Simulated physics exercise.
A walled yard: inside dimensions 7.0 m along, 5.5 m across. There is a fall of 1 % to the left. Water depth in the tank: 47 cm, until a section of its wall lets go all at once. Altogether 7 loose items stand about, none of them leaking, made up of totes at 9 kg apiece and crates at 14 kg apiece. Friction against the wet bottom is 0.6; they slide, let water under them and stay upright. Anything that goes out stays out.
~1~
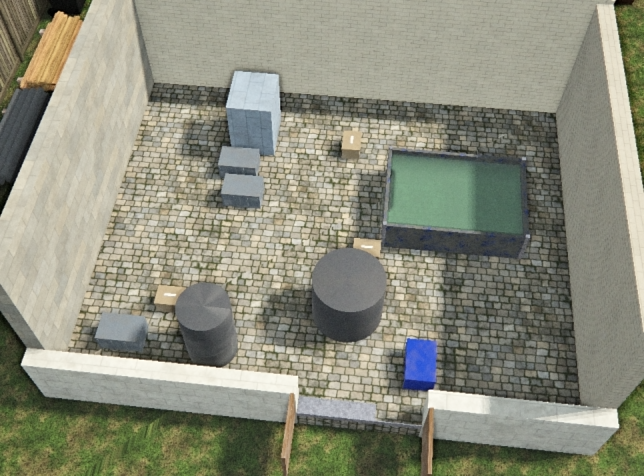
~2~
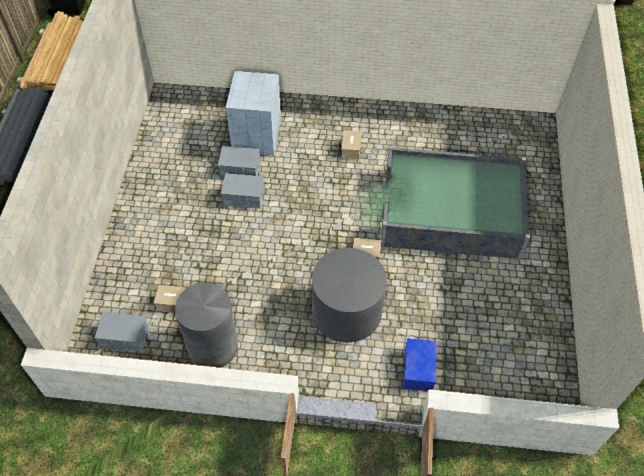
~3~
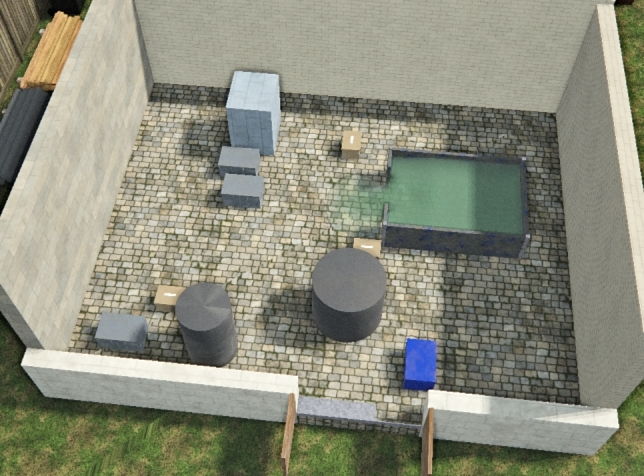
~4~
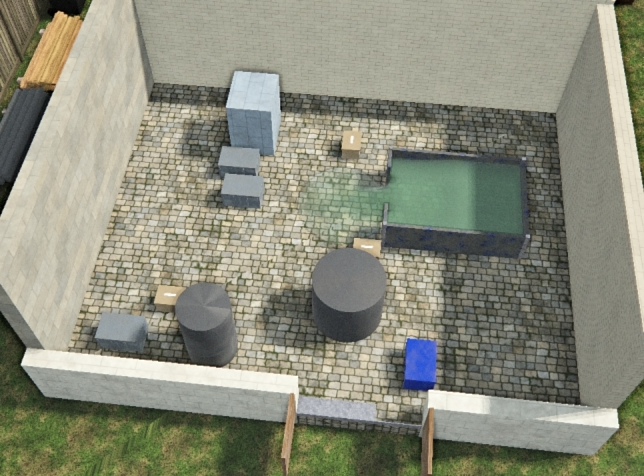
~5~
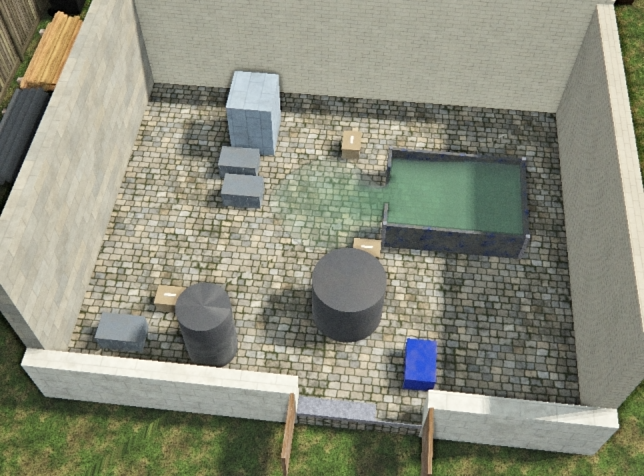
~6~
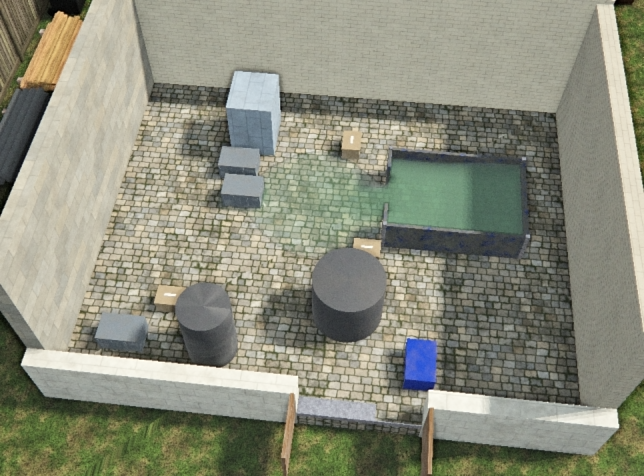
A tank of green water leaks from its left side, spreading leftward across the paving.
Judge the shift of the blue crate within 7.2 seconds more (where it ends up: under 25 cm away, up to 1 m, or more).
Prediction - the blue crate does not really move.
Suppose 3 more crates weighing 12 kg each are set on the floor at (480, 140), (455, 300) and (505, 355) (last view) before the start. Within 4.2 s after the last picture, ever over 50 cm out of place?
Taking them in order: Not far enough, not far enough and not far enough.
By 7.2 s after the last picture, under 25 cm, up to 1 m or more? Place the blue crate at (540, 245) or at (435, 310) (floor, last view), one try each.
Run one, it remains planted; run two, it remains planted.
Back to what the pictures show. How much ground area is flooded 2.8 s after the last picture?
I'd put it close to 22 m2.
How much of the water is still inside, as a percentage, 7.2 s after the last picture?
Roughly 100 percent.
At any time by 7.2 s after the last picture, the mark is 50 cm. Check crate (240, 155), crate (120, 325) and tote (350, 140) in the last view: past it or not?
Taking them in order: Exceeded, exceeded and fell shy.
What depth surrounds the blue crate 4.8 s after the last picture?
The depth there is around 0 cm.
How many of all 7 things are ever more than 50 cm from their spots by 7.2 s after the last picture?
3 in all.
Then, 0.9 s after the last picture the blue crate is near (421, 360), 0.0 m from its start, aground; 0 of 7 are out; 0 afloat.
Then, 2.8 s after the last picture the blue crate is near (421, 360), 0.0 m from its start, aground; 0 of 7 are out; 1 afloat.
Then, 4.8 s after the last picture the blue crate is near (421, 360), 0.0 m from its start, aground; 0 of 7 are out; 4 afloat.
Then, 7.2 s after the last picture the blue crate is near (421, 360), 0.0 m from its start, aground; 0 of 7 are out; 3 afloat.
